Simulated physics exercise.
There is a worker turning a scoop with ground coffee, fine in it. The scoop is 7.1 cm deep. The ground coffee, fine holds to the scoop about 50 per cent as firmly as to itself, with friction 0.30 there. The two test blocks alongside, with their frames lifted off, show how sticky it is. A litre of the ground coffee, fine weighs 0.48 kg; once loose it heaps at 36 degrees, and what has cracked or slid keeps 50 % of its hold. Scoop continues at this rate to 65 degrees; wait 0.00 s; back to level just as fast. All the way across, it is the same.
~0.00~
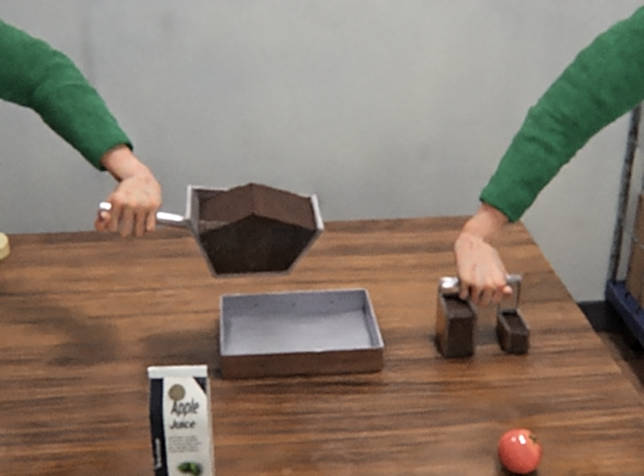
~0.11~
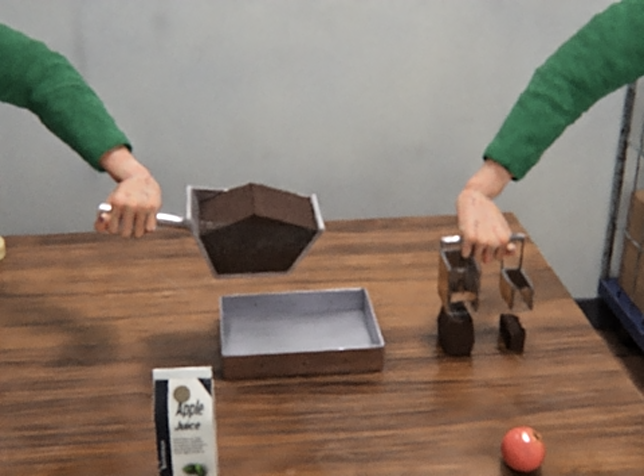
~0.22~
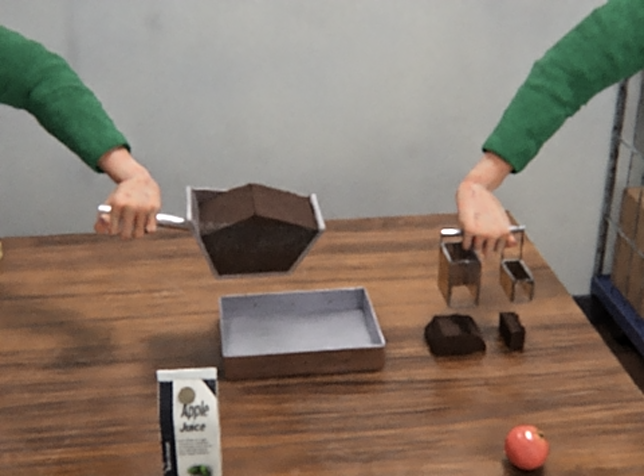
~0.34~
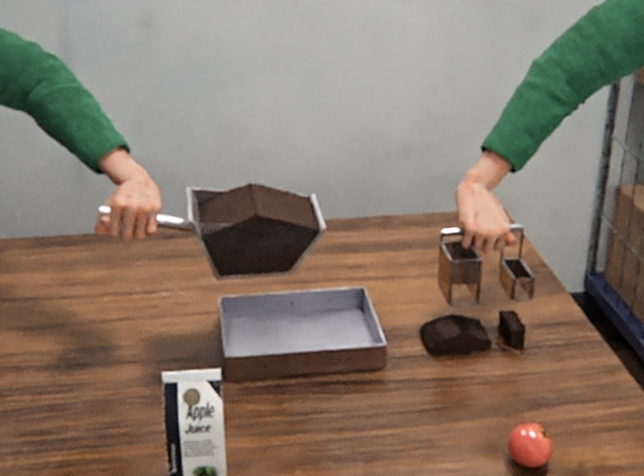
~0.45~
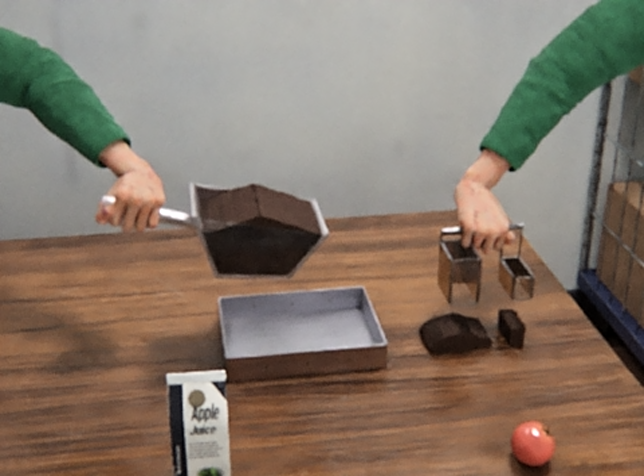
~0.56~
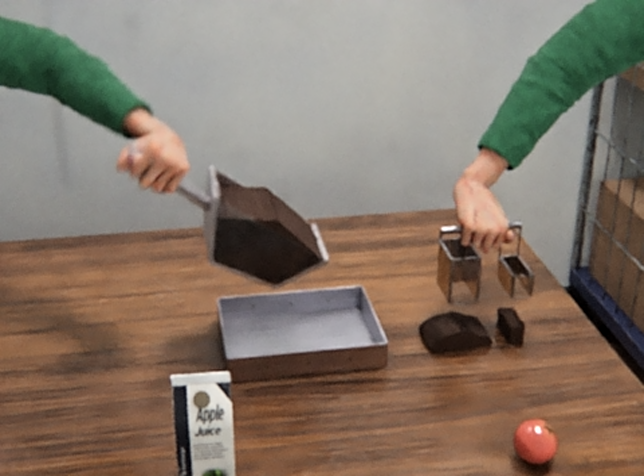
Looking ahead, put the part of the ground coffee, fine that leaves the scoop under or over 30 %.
You'll see it land north of 30 %.
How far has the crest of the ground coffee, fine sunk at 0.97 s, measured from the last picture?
I'd put it at close to 5.0 cm.
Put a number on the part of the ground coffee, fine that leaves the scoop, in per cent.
Estimate: Some 40 per cent.
After 0.75 s, the scoop is at 64 degrees and 0 % has left it.
After 0.97 s, the scoop is at 36 degrees and 36 % has left it.
After 1.19 s, the scoop is at 0 degrees and 39 % has left it.
After 1.41 s, the scoop is at 0 degrees and 39 % has left it.
After 1.53 s, at the end, the scoop is at 0 degrees and 39 % has left it.
